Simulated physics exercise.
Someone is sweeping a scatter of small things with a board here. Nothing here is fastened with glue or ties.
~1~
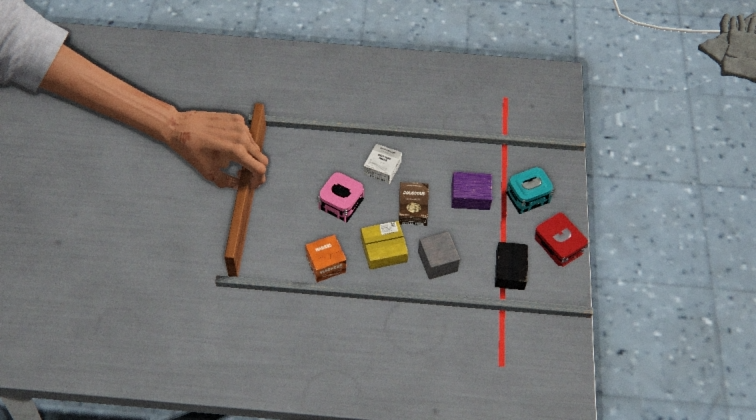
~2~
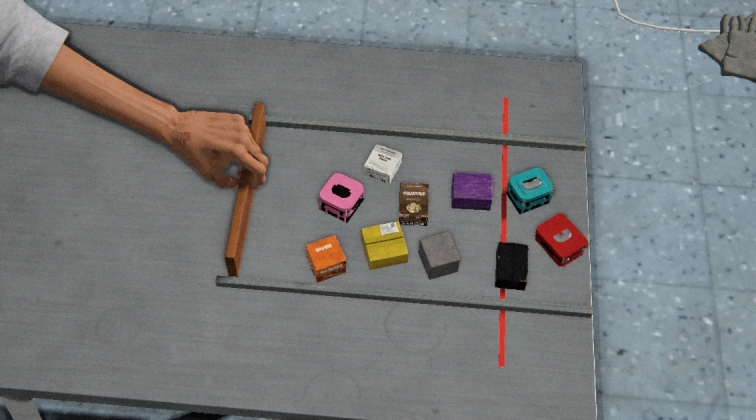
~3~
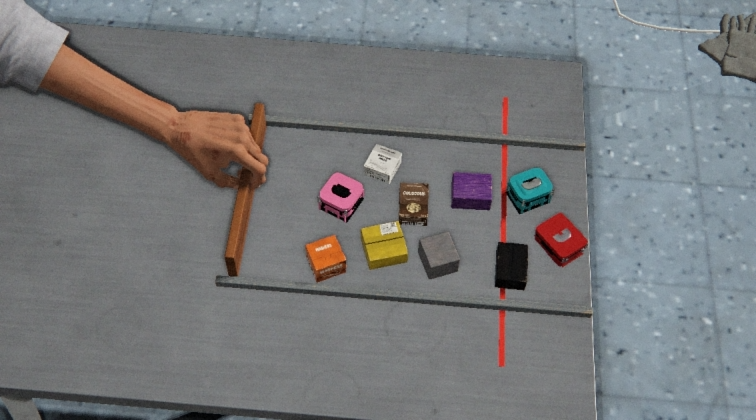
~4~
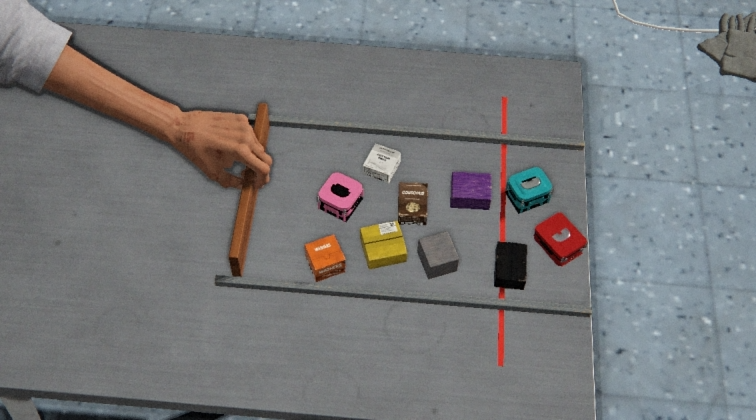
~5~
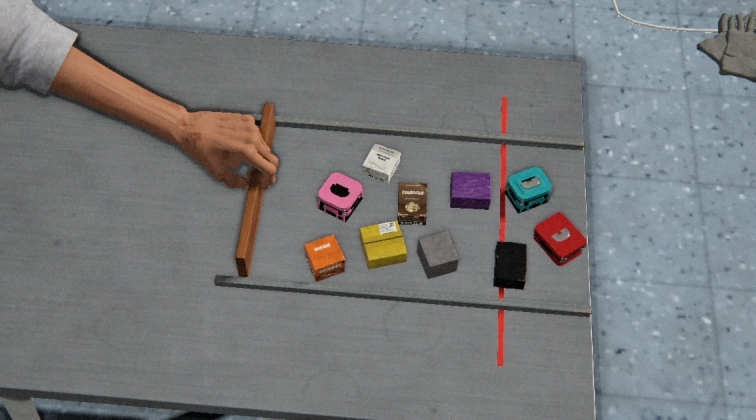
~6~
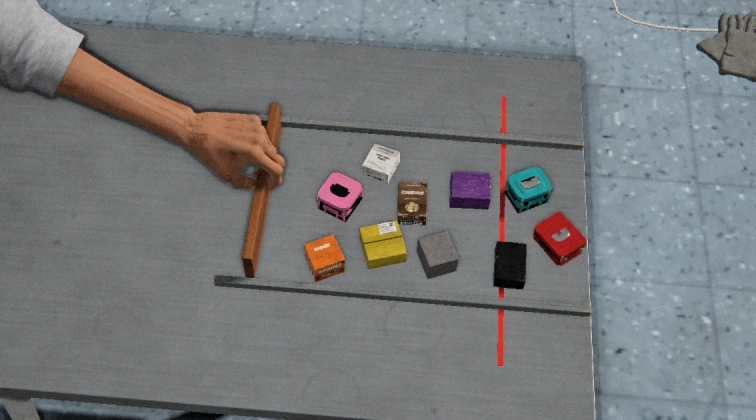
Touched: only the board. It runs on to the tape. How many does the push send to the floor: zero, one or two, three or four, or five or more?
Pretty sure the pieces that leave the surface number one or two this time.
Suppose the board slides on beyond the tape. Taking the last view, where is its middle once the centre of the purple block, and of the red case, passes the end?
Middle approx. at (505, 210), then approx. at (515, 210).
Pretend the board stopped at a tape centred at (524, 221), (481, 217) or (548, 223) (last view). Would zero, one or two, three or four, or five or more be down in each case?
Lab note - count at each position: 3 or 4; one or two; five or over.
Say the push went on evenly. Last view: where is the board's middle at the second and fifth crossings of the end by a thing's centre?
(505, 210), later (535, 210).
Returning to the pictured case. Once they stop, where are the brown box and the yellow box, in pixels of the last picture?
The brown box finishes at (551, 205); the yellow box finishes at (522, 237).
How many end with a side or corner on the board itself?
The count in contact is 4.
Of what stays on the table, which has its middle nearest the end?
The one in question is the purple block.
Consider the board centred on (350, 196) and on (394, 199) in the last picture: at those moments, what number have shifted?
3 by the first point, 7 by the second.
Early on, none off yet; red case at rest near (559, 240); turquoise case at rest near (528, 189); black box at rest near (510, 265).
A while later, none off yet; red case at rest near (559, 240); turquoise case moving near (533, 190); black box at rest near (510, 265).
Further along, none off yet; red case at rest near (561, 239); turquoise case travelled well along near (591, 198); black box travelled about its own width near (548, 279).
Finally, the number that fall off is one or two; lost, turquoise case.
